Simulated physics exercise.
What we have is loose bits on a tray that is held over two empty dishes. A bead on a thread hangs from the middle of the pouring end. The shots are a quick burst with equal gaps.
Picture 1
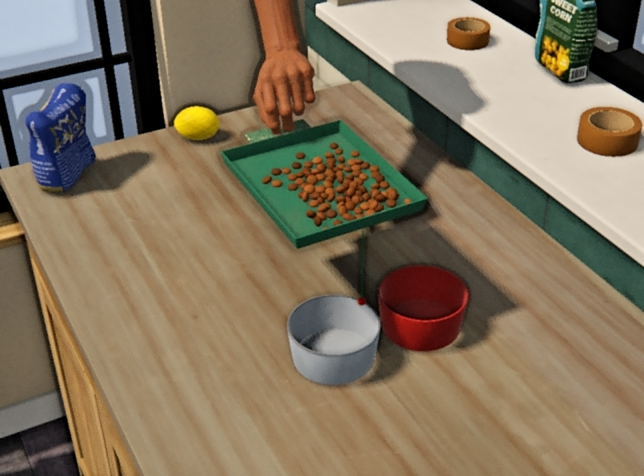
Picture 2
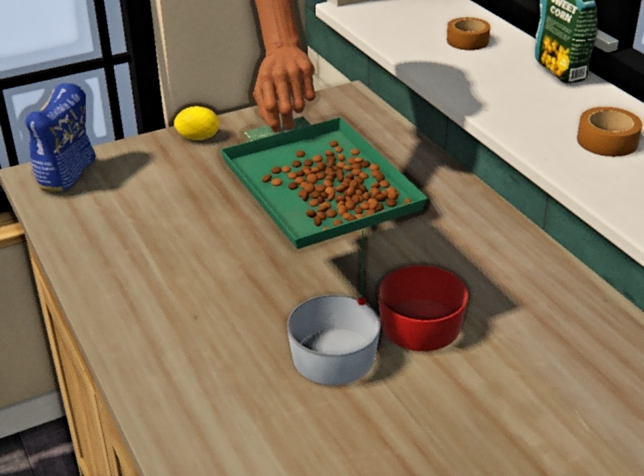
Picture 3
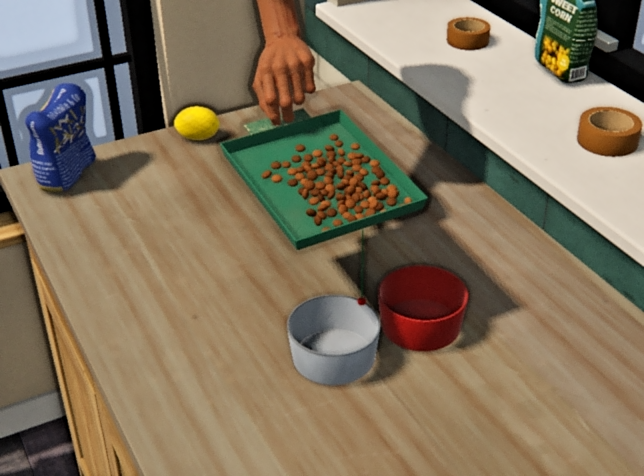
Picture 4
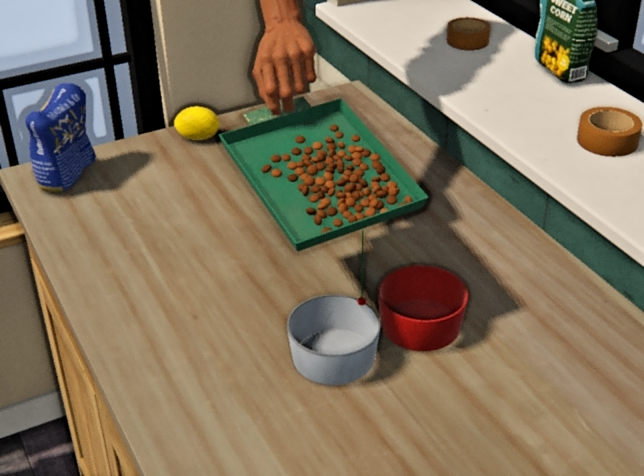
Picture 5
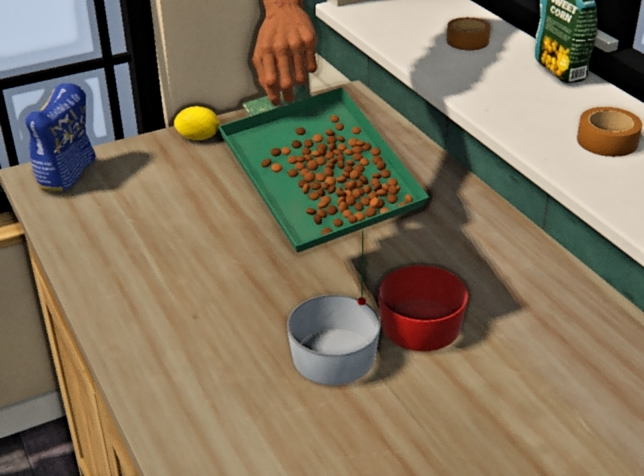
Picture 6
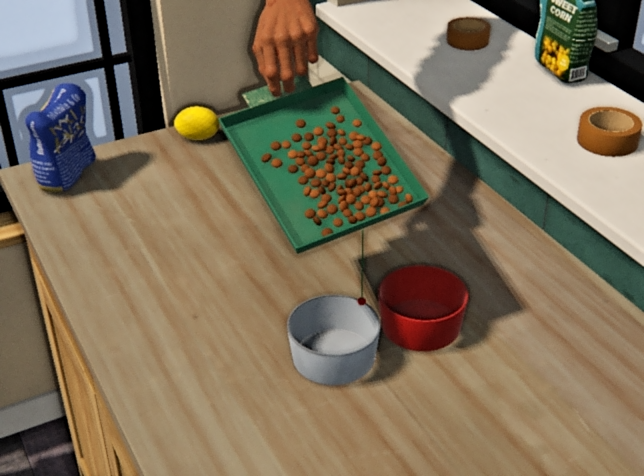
The clip opens on a hand holding a green tray of loose brown kibble level above a wooden counter, over one pale and one red empty dish. The hand then gradually raises the tray's far end, slanting it toward its near left corner, while the bits stay spread on it.
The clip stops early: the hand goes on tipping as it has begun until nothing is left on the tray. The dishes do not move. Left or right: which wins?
Fuller: The left dish.
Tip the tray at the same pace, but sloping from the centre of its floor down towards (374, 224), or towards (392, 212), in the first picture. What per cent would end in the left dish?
About 10 and 0 per cent.
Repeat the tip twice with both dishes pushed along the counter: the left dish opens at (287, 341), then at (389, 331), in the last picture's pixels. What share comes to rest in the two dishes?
The first gives 60 %, the second 40 %.
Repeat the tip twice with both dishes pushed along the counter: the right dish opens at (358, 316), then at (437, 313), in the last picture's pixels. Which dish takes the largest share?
In turn: The right dish; the left one.
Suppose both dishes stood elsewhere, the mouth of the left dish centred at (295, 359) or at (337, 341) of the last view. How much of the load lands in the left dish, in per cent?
In turn 50 and 80 in a hundred.
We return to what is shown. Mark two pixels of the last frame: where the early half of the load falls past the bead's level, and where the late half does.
Early half (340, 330), late half (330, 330).
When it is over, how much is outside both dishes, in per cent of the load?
It comes to 40 per cent or so.
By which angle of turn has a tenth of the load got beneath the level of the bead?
Roughly 80°.
Just after the last frame, tray tipped steeply; almost all on the tray; just a few in the air.
A moment on, tray tipped past a quarter turn; roughly a quarter on the tray; roughly a quarter in the left dish; roughly a quarter outside both; roughly a quarter in the air.
Further on, tray tipped past a quarter turn; roughly two thirds in the left dish; roughly a third outside both.
When it is over, tray tipped past a quarter turn; roughly two thirds in the left dish; not one in the right dish; roughly a third outside both.
